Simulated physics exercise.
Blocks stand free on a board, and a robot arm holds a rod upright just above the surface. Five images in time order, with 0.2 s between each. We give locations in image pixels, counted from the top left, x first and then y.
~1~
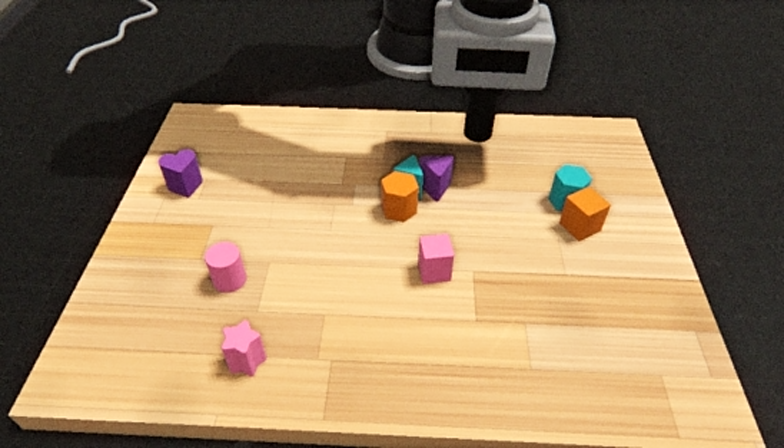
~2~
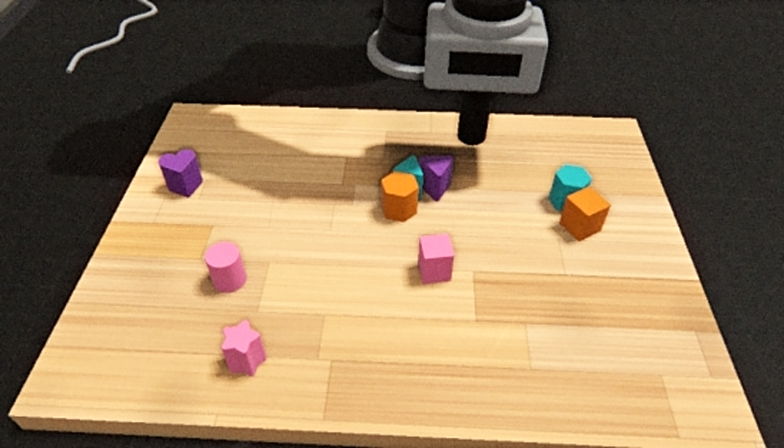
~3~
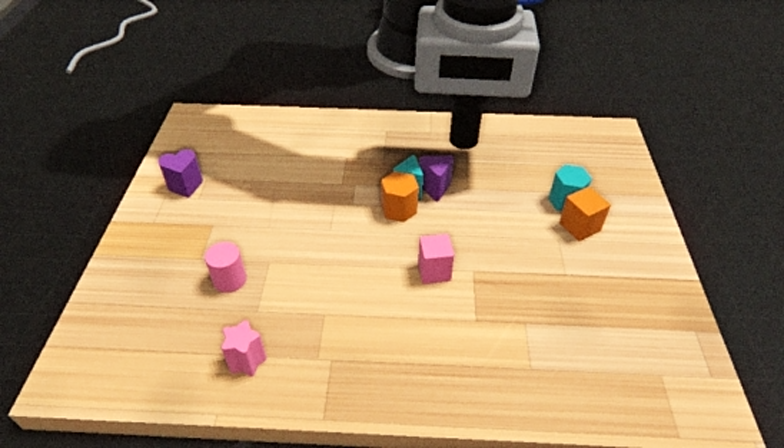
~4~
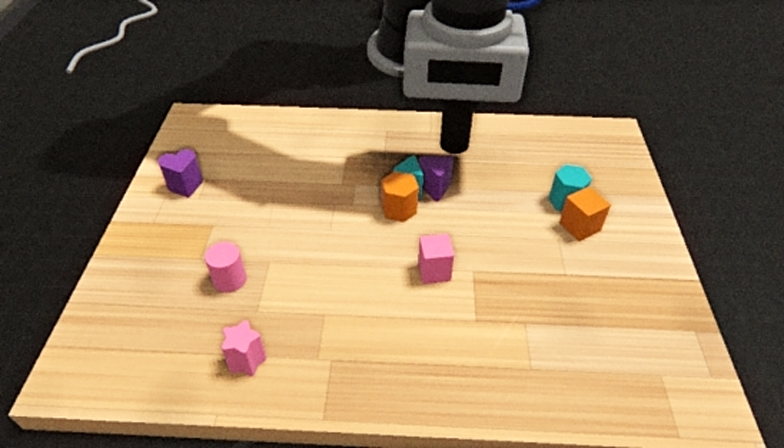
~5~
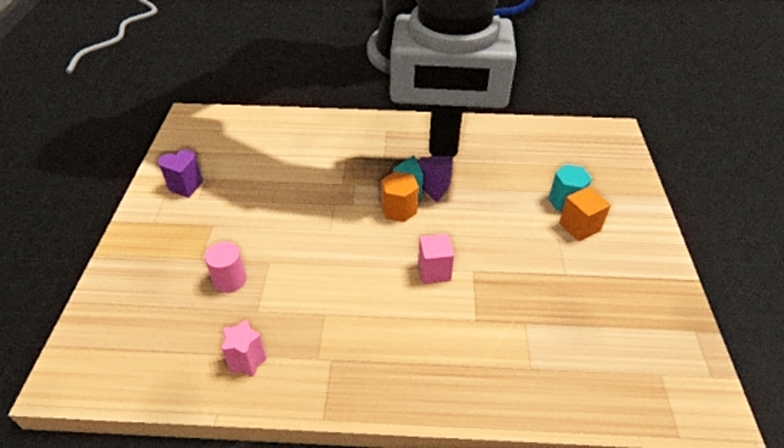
A robot arm moves its black rod slightly left toward the purple triangle among still blocks.
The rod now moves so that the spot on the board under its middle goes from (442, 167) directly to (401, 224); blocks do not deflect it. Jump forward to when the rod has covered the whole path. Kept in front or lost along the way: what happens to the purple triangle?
I believe the purple triangle loses its place ahead of the rod and slips off.
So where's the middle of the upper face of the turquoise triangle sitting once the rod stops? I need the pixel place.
Its top centre is at about (390, 171).
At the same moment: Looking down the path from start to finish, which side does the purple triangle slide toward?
It goes left.
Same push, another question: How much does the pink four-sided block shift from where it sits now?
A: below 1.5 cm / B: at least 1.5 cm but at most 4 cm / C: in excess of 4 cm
Option A.
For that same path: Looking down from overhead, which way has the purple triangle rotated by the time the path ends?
Turns anticlockwise.
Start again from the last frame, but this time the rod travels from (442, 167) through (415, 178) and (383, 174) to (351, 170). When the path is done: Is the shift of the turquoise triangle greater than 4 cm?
The answer is no.
What follows on the original path. One third of the way, rod at (429, 169); turquoise triangle at (406, 166); purple triangle at (432, 178), turned 20° clockwise.
Two thirds of the way, rod at (416, 187); orange six-sided block at (388, 192); turquoise triangle at (391, 170), turned 20° clockwise; purple triangle at (427, 195), turned 15° anticlockwise.
At the end, rod at (402, 208); orange six-sided block at (368, 205), turned 45° clockwise; turquoise triangle at (390, 171), turned 35° clockwise; pink four-sided block unmoved; purple triangle at (427, 210), turned 55° anticlockwise.
